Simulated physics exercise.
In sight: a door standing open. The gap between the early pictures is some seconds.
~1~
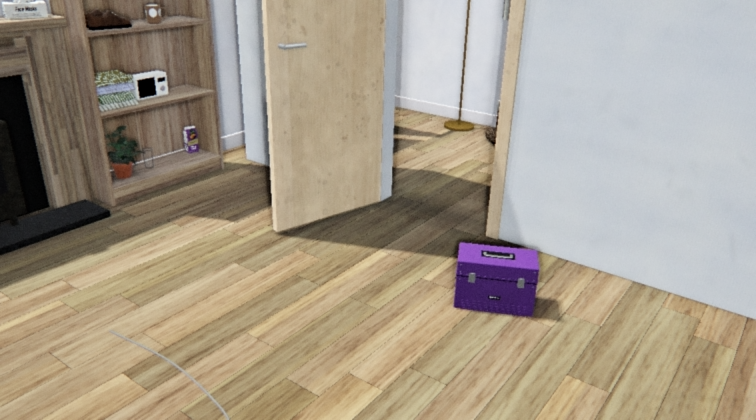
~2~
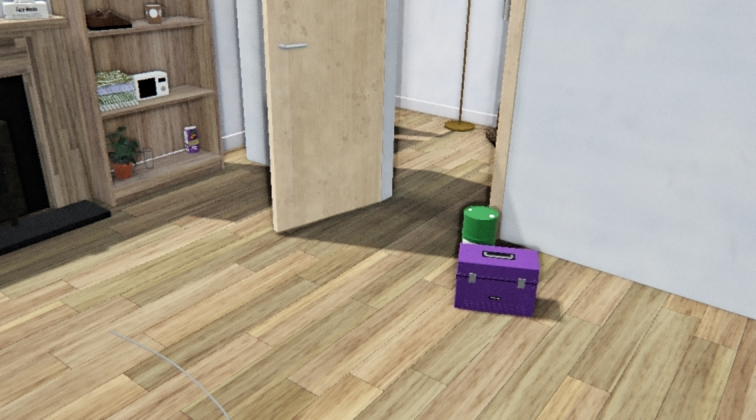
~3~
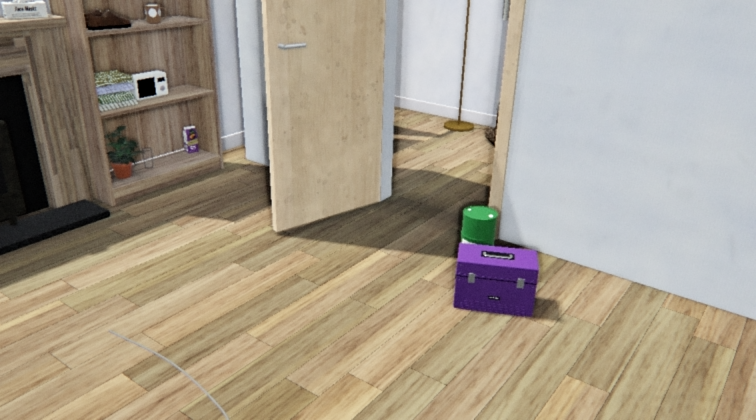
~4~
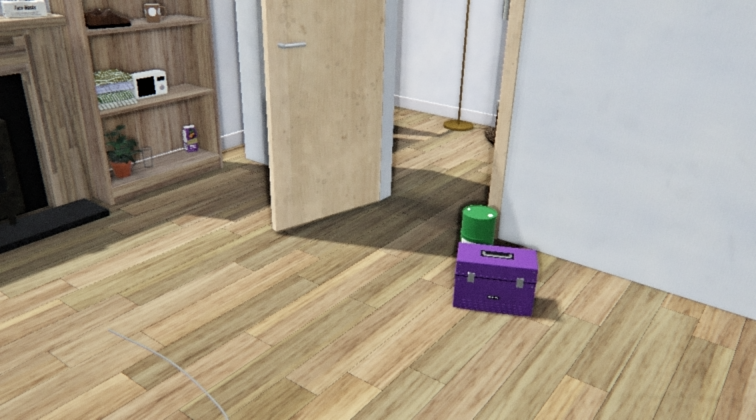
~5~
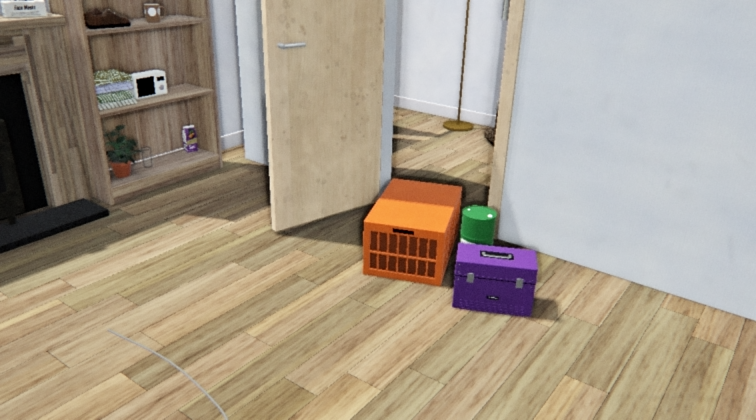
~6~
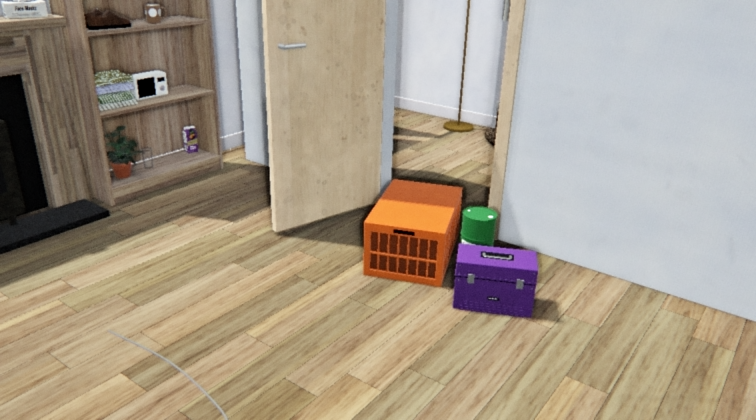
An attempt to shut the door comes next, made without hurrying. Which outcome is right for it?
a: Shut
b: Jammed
The answer is b.
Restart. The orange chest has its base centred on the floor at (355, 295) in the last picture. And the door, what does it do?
After that, the door ends up flush.
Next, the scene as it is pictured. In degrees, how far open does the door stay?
Open angle: About 55°.
Then, 0.50 s past the last view, door at 95°.
Then, 0.80 s past the last view, door at 81°.
Then, 1.00 s past the last view, door at 70°.
Then, 1.20 s past the last view, door at 59°.
Finally, door at 56°; all 3 still in place. Final places as the last picture's camera would see them, orange chest near (417, 229).
